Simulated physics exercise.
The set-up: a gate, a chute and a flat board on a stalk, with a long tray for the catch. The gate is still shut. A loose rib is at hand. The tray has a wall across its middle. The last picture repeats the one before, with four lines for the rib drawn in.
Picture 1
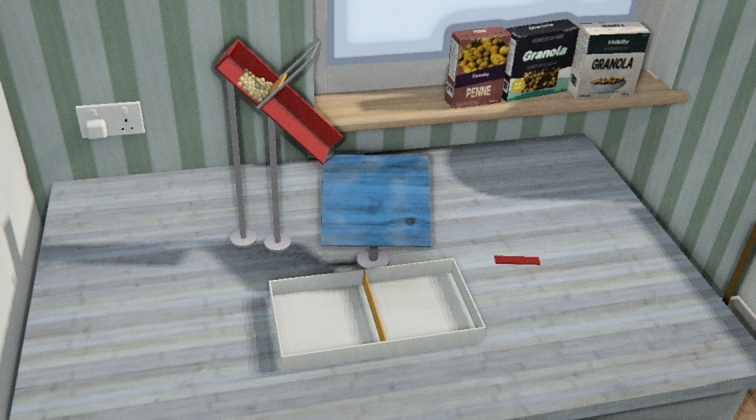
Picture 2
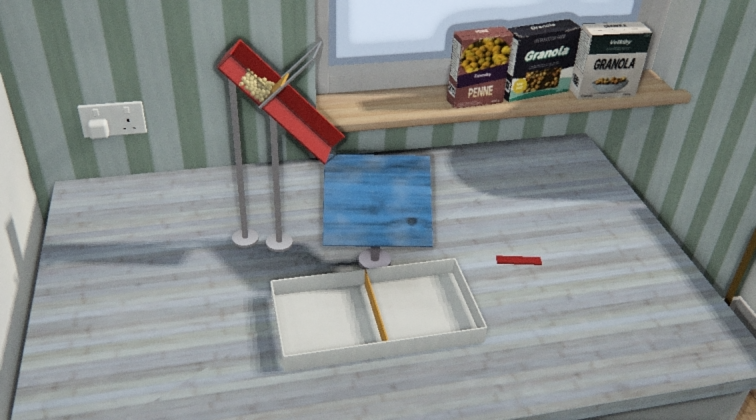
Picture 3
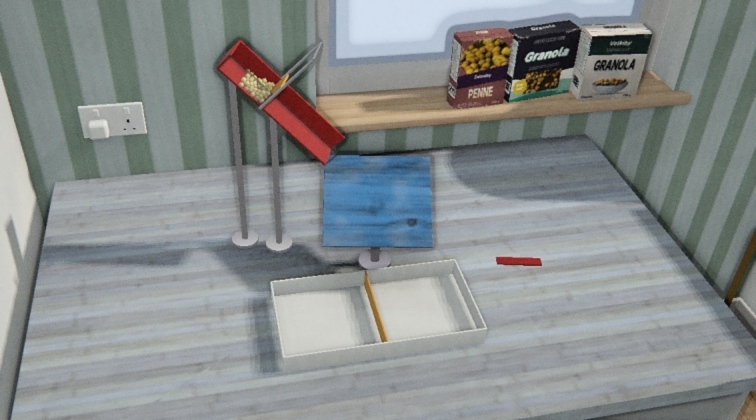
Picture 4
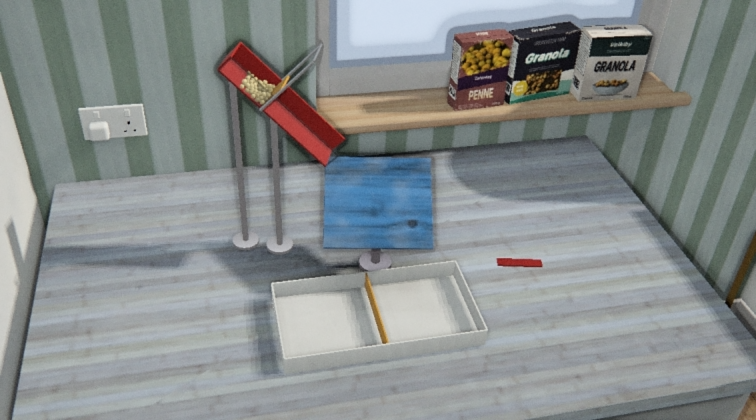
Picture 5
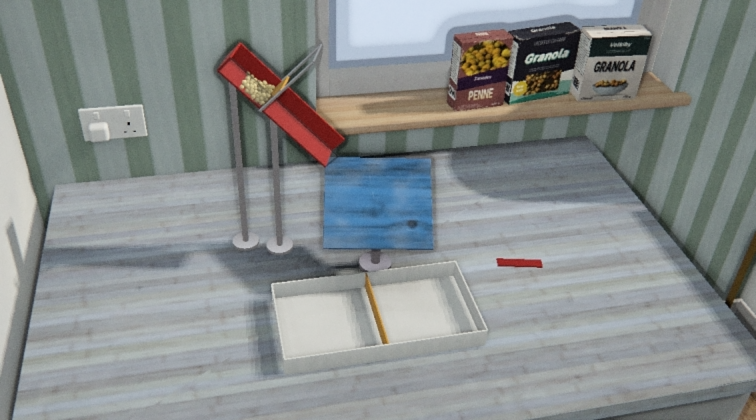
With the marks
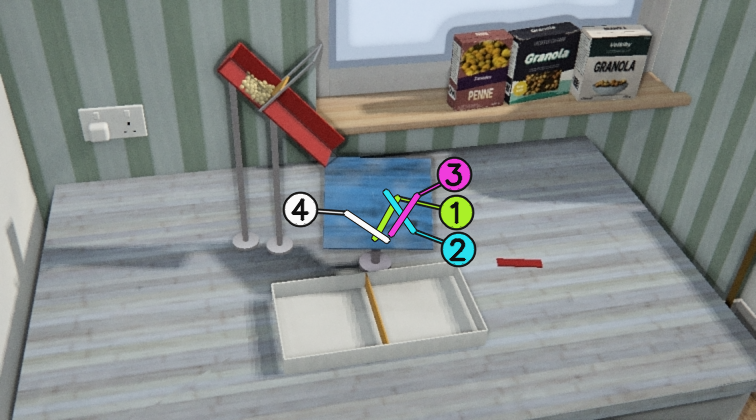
To begin with, a red chute holding a small heap of pale beans behind a gate slopes down to the right above a blue board and a white divided tray, with a red strip lying to the right. The view shifts very slightly, but the beans, gate, board and tray stay put throughout.
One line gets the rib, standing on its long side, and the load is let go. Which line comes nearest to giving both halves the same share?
I would pick line 3.
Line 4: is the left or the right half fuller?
Right.
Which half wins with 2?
More lands on the right.
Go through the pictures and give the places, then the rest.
In the first picture, load behind the gate near (256, 90), soya beans; lip of the chute near (326, 156), sloping fairly steeply.
In the second picture, middle of the board near (378, 199), tilted fairly steeply; middle of its low edge near (378, 246); of its high edge near (378, 155).
In the third picture, front corners of the tray near (284, 357) and (487, 328); front end of its middle wall near (388, 342); gate still shut near (282, 84).
In the fourth picture, middle of the load near (259, 92); lip near (329, 158).
In the fifth picture, middle of the load near (259, 92); lip near (328, 159).
On the marked copy, line 1 from (397, 197) to (374, 238); line 2 from (386, 192) to (413, 230); line 3 from (417, 195) to (391, 234); line 4 from (346, 213) to (386, 240).
With 1, of what is caught, the bulk in the left half, a small share in the right.
With 2, of what is caught, a small share in the left half, the bulk in the right.
With 3, of what is caught, close to half in the left half, close to half in the right.
With 4, of what is caught, none at all in the left half, the whole lot in the right.
